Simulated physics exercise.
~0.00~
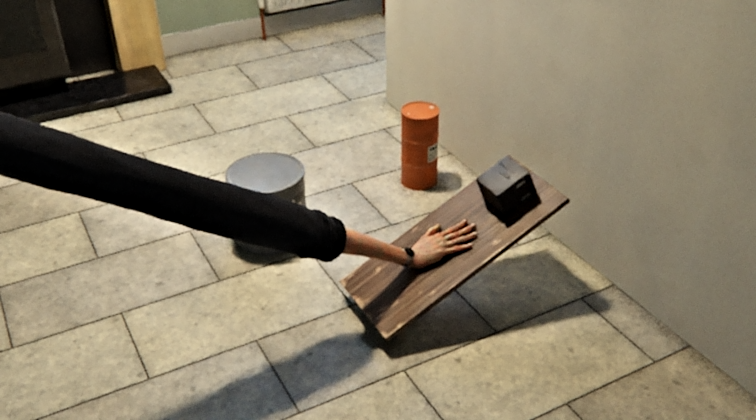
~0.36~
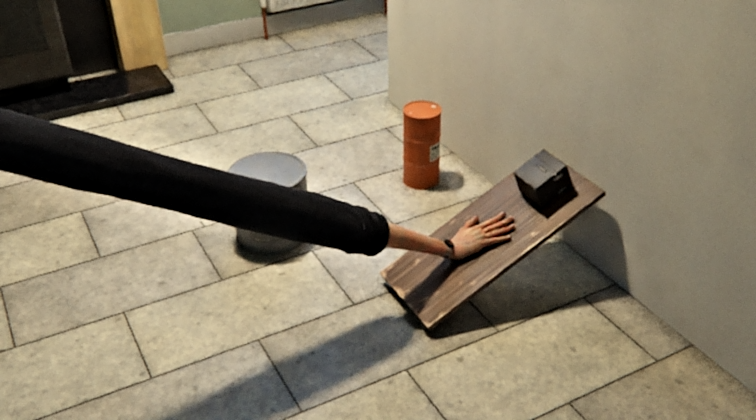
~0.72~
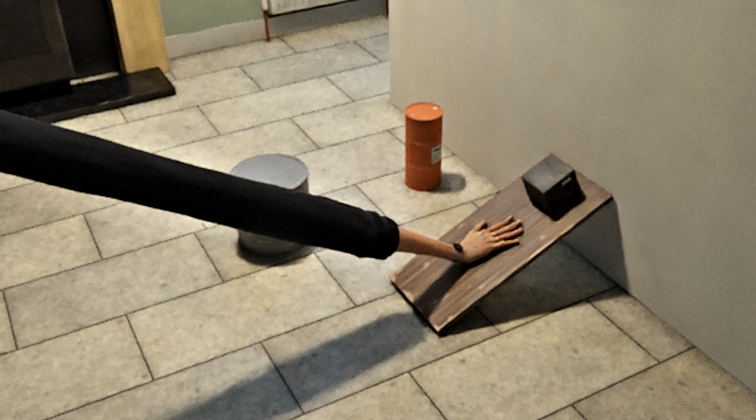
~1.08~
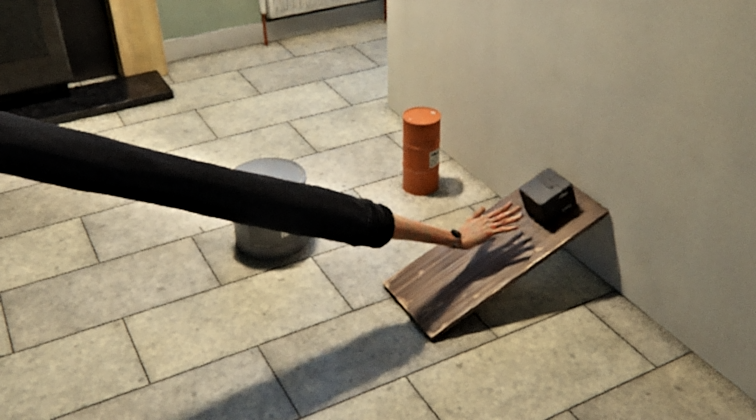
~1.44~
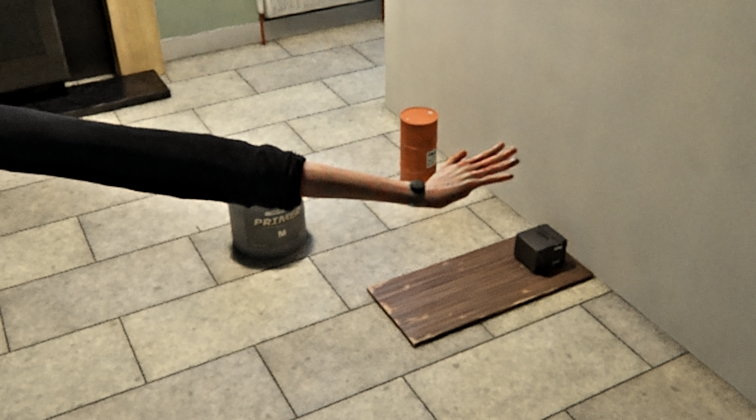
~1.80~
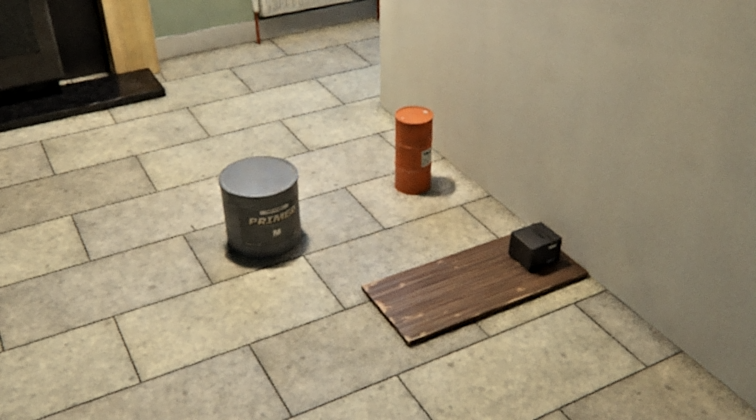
At the start, a hand holds a tilted brown board above a tiled floor near a bare wall, with a small black block resting on its upper part. A grey pail and an orange canister stand nearby. The hand moves the board to the right until its raised end meets the wall. Then the fingers lift away, and the board begins to sink as its lower end slips outward. It drops down to the floor while the arm draws back out of view. At the end, the board lies flat with the block still on it, and the pail and canister remain in place.
